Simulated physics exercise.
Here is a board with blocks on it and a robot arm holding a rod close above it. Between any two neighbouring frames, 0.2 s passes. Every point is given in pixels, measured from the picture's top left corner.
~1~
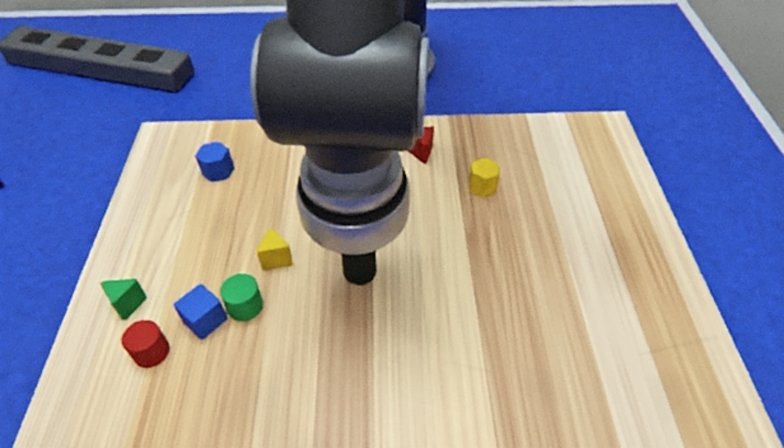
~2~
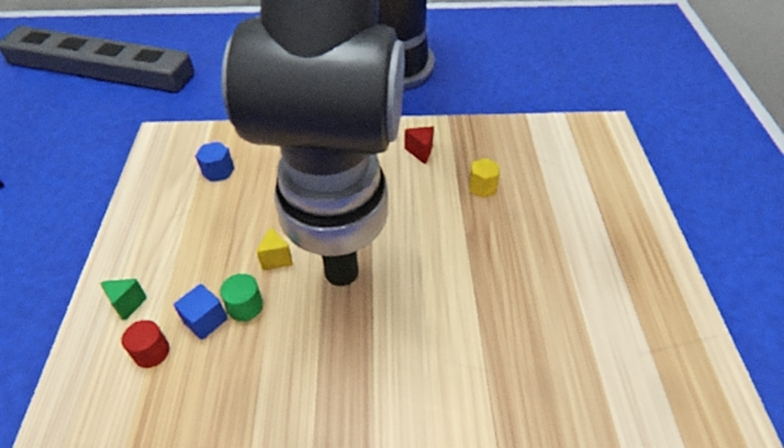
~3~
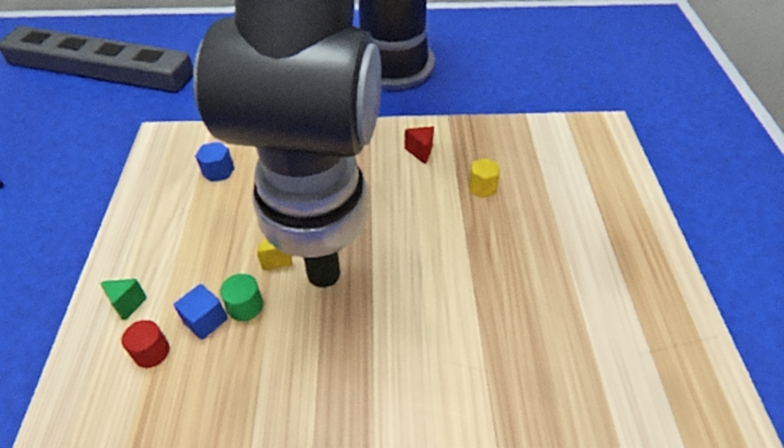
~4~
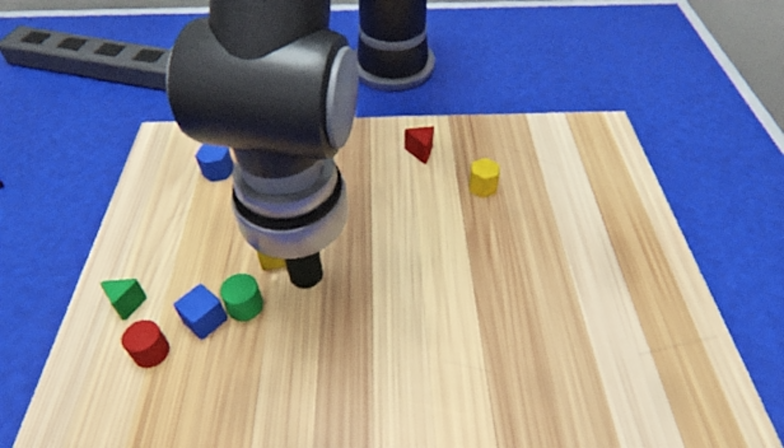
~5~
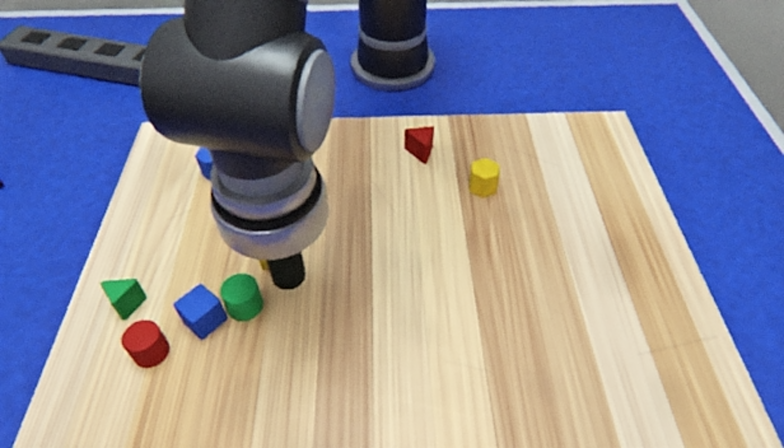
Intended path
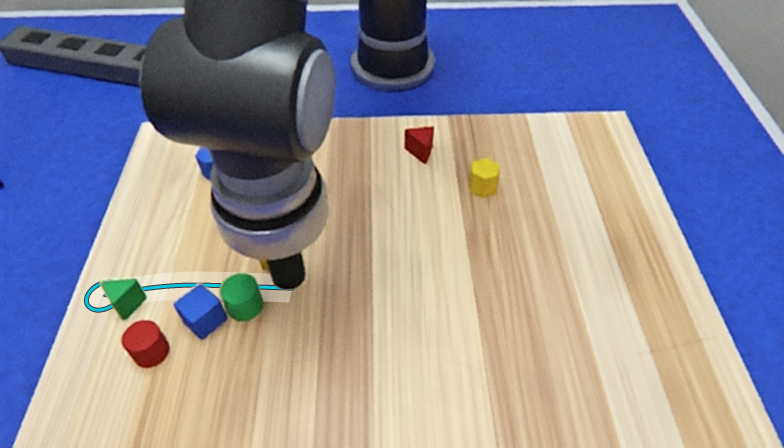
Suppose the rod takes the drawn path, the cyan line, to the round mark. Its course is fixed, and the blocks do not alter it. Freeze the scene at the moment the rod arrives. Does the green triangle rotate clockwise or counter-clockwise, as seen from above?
From overhead, anticlockwise.
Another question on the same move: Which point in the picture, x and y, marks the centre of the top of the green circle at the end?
Its top middle is near (205, 297).
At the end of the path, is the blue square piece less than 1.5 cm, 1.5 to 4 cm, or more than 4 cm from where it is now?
The best fit is 1.5 to 4 cm.
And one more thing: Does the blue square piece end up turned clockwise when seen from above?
It seems so.
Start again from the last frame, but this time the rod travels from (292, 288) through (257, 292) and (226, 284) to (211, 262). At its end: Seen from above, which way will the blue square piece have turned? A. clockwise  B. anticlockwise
I choose A.
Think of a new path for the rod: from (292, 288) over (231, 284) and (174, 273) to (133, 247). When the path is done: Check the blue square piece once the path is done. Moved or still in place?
That block is going to get moved.
The drawn path runs from (292, 288) through (200, 285) to (104, 296).
The first path, step by step. One third of the way, rod at (225, 274); blue square piece at (174, 319), turned 25° clockwise; green circle at (209, 297).
Two thirds of the way, rod at (161, 274); red circle at (134, 339); blue square piece at (171, 322), turned 20° clockwise; green circle at (205, 297).
At the end, rod at (96, 284); green triangle at (78, 304), turned 95° anticlockwise; red circle at (134, 339); blue square piece at (171, 322), turned 20° clockwise; green circle at (205, 297).
